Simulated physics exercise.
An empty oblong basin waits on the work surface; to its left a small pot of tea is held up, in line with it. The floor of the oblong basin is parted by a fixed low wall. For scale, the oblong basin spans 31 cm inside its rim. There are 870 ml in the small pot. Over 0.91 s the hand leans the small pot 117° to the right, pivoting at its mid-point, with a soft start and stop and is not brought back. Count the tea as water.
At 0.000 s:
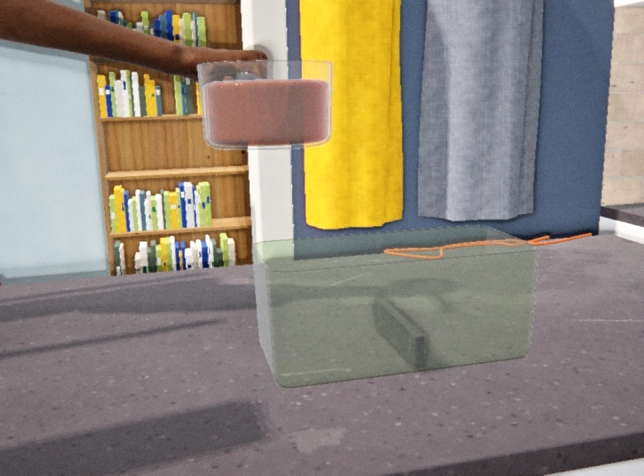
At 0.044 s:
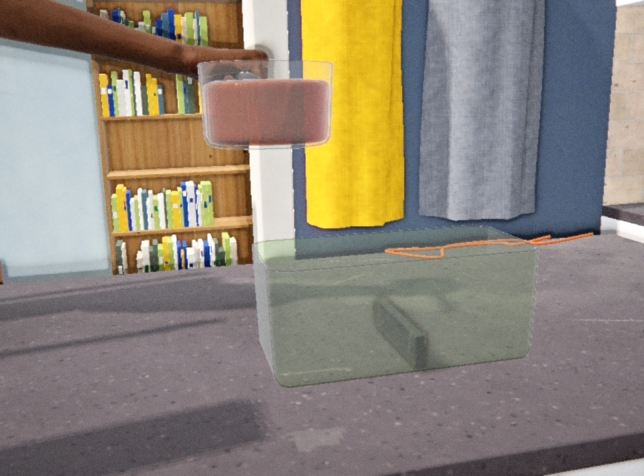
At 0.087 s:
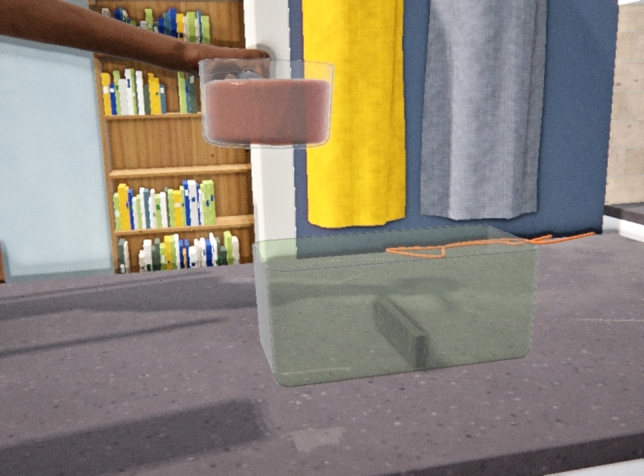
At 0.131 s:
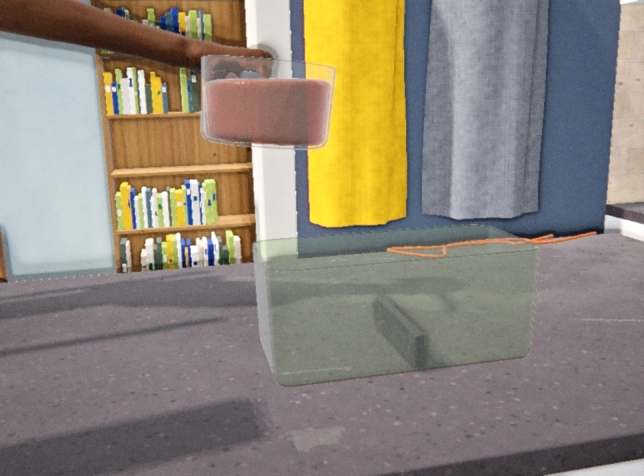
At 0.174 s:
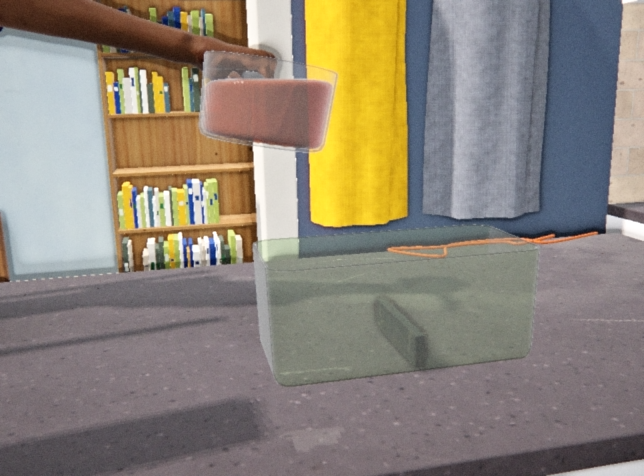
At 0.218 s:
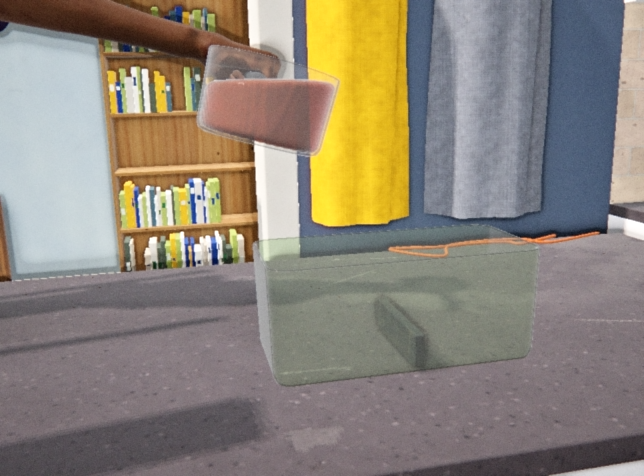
In this clip, a hand holds a small clear pot of reddish liquid above and to the left of an empty, see-through greenish oblong basin on a dark work surface, then gradually leans the pot slightly to the right.
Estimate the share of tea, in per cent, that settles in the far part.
About 43 per cent.
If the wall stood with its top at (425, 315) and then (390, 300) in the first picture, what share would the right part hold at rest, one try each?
First 15, then 50 per cent.
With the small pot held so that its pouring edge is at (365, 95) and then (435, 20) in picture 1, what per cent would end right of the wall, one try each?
First 65, then 60 per cent.
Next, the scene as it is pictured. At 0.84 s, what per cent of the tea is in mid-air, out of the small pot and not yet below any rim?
About 10 per cent.
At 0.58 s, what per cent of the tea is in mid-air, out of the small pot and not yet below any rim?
About 40 per cent.
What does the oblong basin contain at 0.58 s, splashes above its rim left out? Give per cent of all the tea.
Some 10 per cent.
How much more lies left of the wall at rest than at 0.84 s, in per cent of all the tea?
About 14 per cent.
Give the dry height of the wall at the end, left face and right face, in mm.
Some 16 mm on the left and 18 mm on the right.
Then, 0.58 s in, the tilt is 82° and 51 per cent is still to pour, 5 is left of the wall and 5 right of it.
Then, 0.84 s in, the tilt is 115° and 6 per cent is still to pour, 42 is left of the wall and 43 right of it.
Then, 1.11 s in, the tilt is 117° and 0 per cent is still to pour, 56 is left of the wall and 42 right of it.
Then, 1.41 s in, the tilt is 117° and 0 per cent is still to pour, 55 is left of the wall and 43 right of it.
Finally, 55 per cent lies left of the wall, 43 right of it and 1 outside.
